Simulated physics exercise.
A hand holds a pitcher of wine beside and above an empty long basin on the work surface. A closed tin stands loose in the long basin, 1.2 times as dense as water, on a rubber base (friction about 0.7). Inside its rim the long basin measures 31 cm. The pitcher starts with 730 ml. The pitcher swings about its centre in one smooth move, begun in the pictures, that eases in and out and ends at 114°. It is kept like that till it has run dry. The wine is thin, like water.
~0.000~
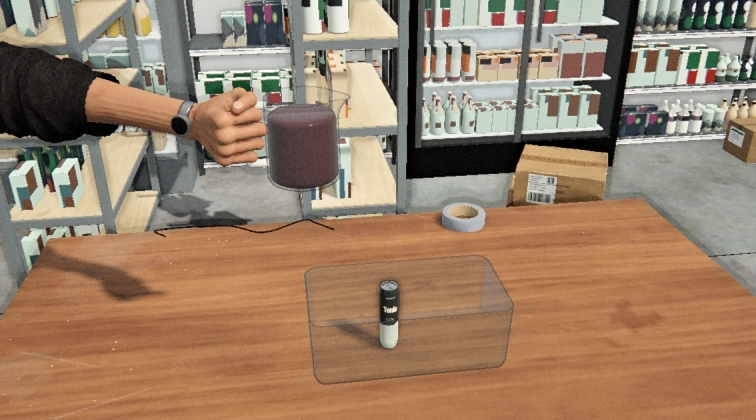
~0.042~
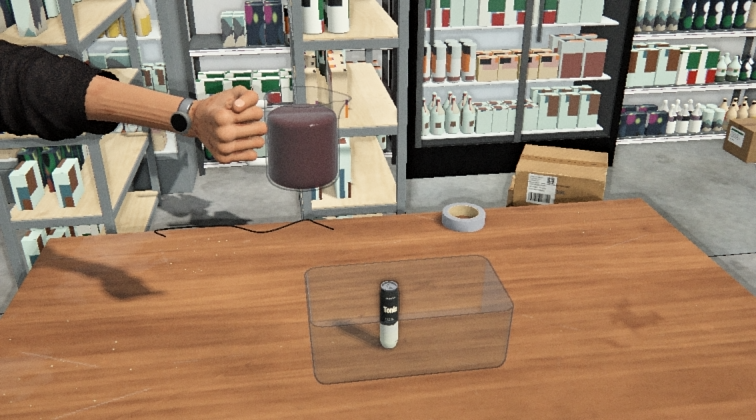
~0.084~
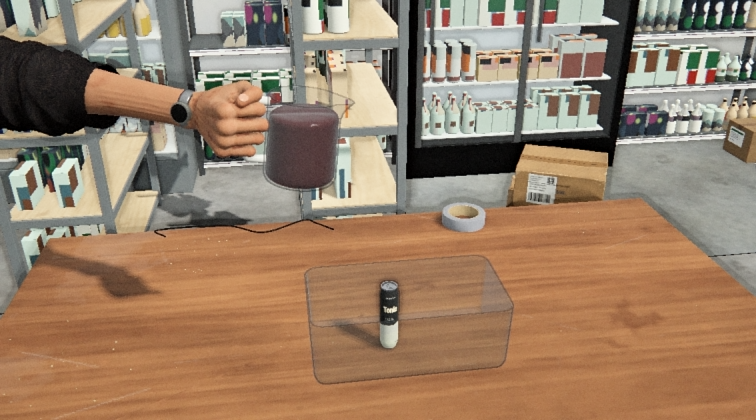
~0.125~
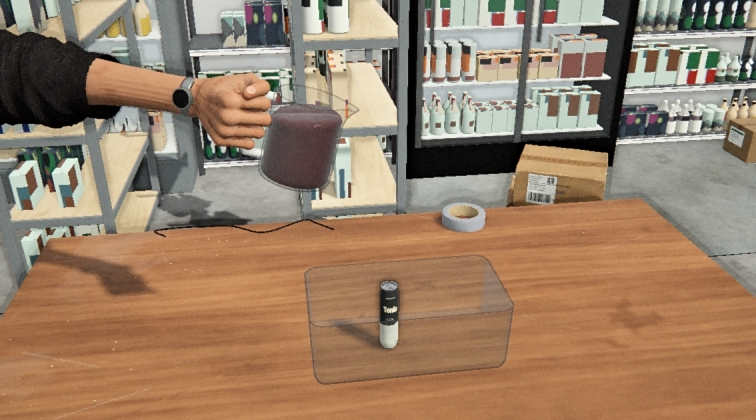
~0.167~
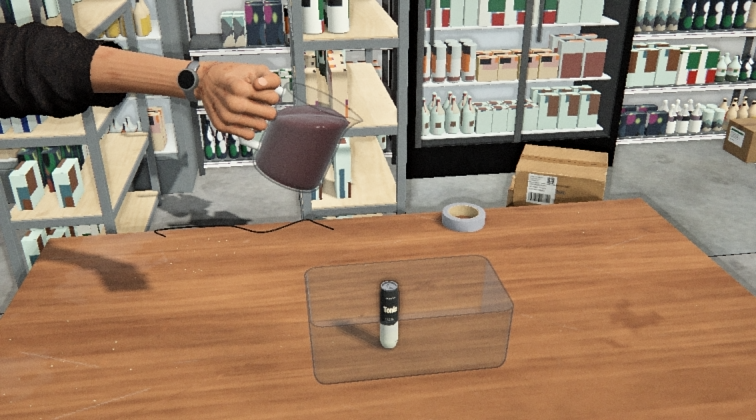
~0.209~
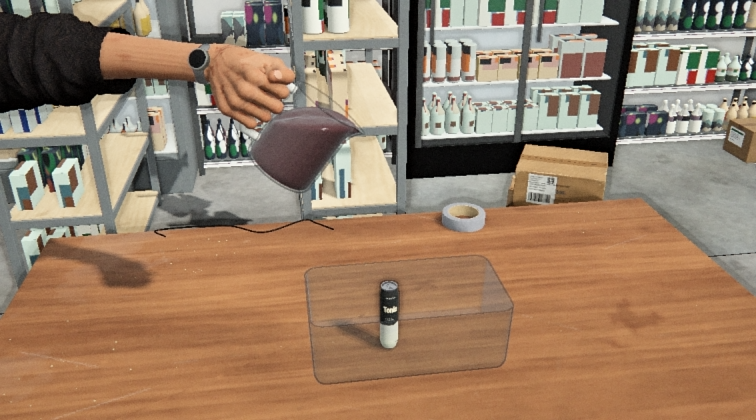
Above a wooden table, a hand steadily tilts a pitcher of dark wine rightward.
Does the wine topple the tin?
It keeps standing.
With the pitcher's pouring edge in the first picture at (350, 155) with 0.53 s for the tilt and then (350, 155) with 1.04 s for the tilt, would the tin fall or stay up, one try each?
First it falls; then it falls.
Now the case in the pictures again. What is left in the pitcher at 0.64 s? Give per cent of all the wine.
Some 12 per cent.
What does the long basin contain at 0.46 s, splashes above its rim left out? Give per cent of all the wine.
About 3 per cent.
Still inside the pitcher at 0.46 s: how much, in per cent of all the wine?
Near 54 in a hundred.
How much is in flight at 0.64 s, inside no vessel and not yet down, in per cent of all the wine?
Near 36 in a hundred.
Then, 0.46 s in, the tilt is 108° and 53 per cent is still to pour; the tin stands where it began.
Then, 0.64 s in, the tilt is 114° and 11 per cent is still to pour; the tin stands where it began.
Then, 0.82 s in, the tilt is 114° and 1 per cent is still to pour; the tin stands where it began.
Then, 1.03 s in, the tilt is 114° and 0 per cent is still to pour; the tin stands where it began.
Finally, the tin stands where it began.
